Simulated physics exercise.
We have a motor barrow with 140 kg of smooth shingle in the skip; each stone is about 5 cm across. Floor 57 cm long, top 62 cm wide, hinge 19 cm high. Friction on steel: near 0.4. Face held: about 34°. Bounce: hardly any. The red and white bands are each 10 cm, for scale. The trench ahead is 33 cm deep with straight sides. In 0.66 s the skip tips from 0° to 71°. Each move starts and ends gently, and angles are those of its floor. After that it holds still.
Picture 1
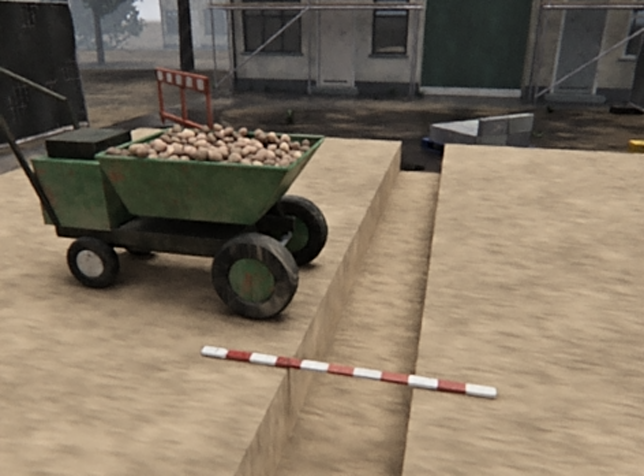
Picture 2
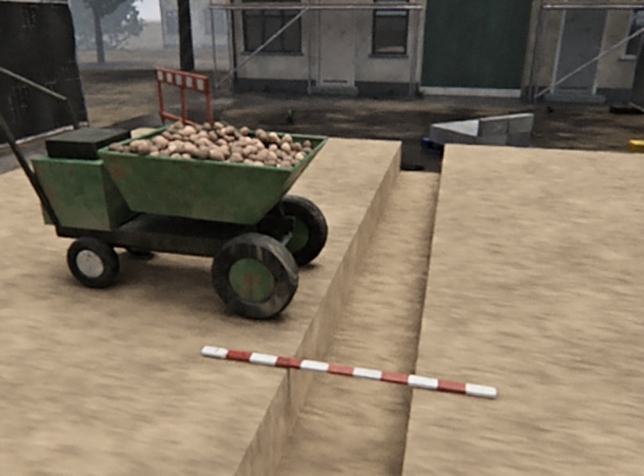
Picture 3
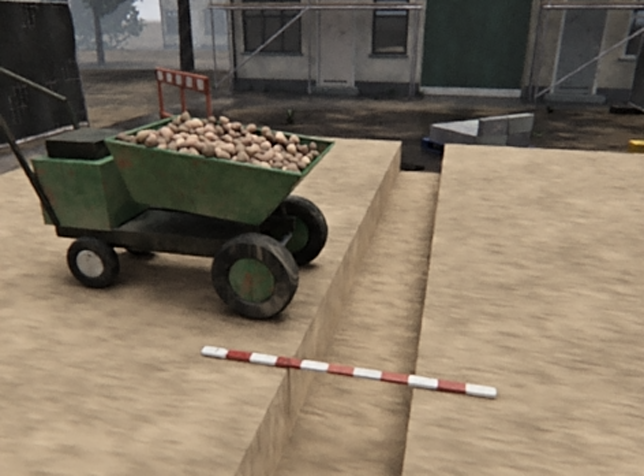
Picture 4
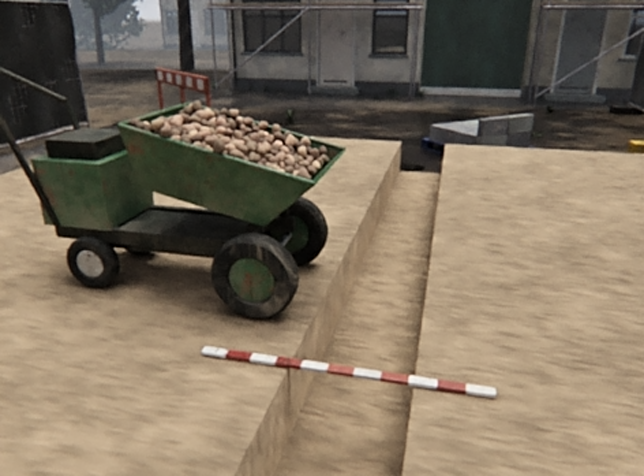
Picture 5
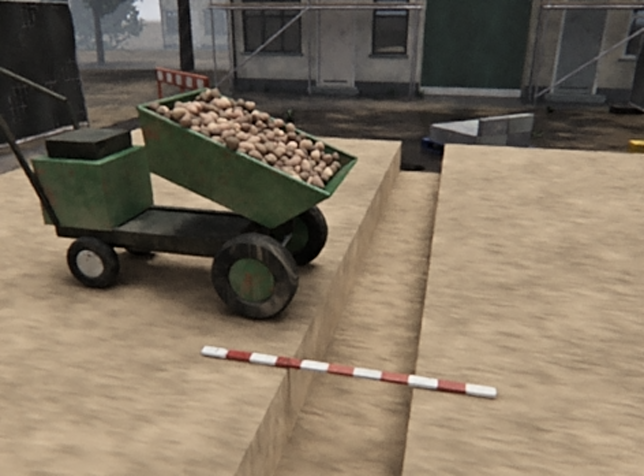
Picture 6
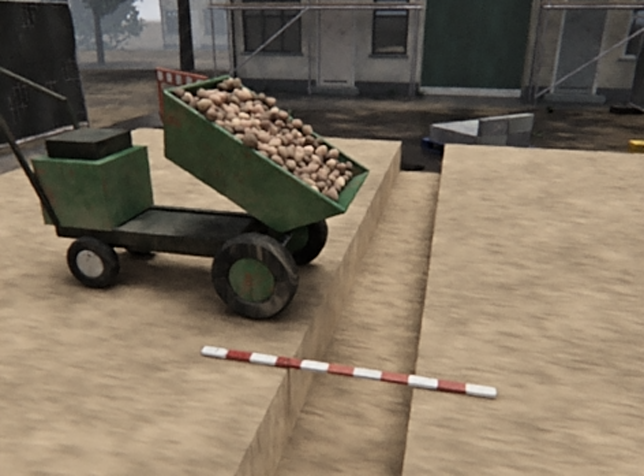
A green motor barrow heaped with smooth brown stones stands at the left on pale, sandy ground, seen from slightly above and to its side. A straight-sided trench runs ahead of it with a red and white banded pole lying across, and a barrier, scaffolding and a grey building behind. The skip tilts steadily forward to the right, its rear rising steeply, while the wheels and camera stay still.
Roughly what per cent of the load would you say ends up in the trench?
I'd say 43 per cent ends up in the trench.
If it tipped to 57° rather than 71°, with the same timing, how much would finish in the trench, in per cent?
Expect roughly 35 per cent.
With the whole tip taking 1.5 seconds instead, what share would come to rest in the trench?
It would come to roughly 55 per cent.
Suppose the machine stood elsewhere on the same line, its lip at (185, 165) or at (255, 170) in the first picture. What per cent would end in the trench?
95 % and 70 %.
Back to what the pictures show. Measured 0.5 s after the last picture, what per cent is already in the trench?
Approx. 15 % of the load.
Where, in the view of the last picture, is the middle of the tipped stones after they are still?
(451, 303).
Then, 0.2 s after the last picture the floor is at 61°, 100 % in the skip; the foremost stones are at (379, 233).
Then, 0.5 s after the last picture the floor is at 71°, 59 % in the skip, 16 % in the trench, 25 % past the trench; the foremost stones are at (476, 313).
Then, 0.8 s after the last picture the floor is at 71°, 15 % in the skip, 28 % in the trench, 58 % past the trench; the foremost stones are past the picture's edge.
Then, 2.8 s after the last picture the floor is at 71°, 0 % in the skip, 43 % in the trench, 57 % past the trench; the foremost stones are past the picture's edge.
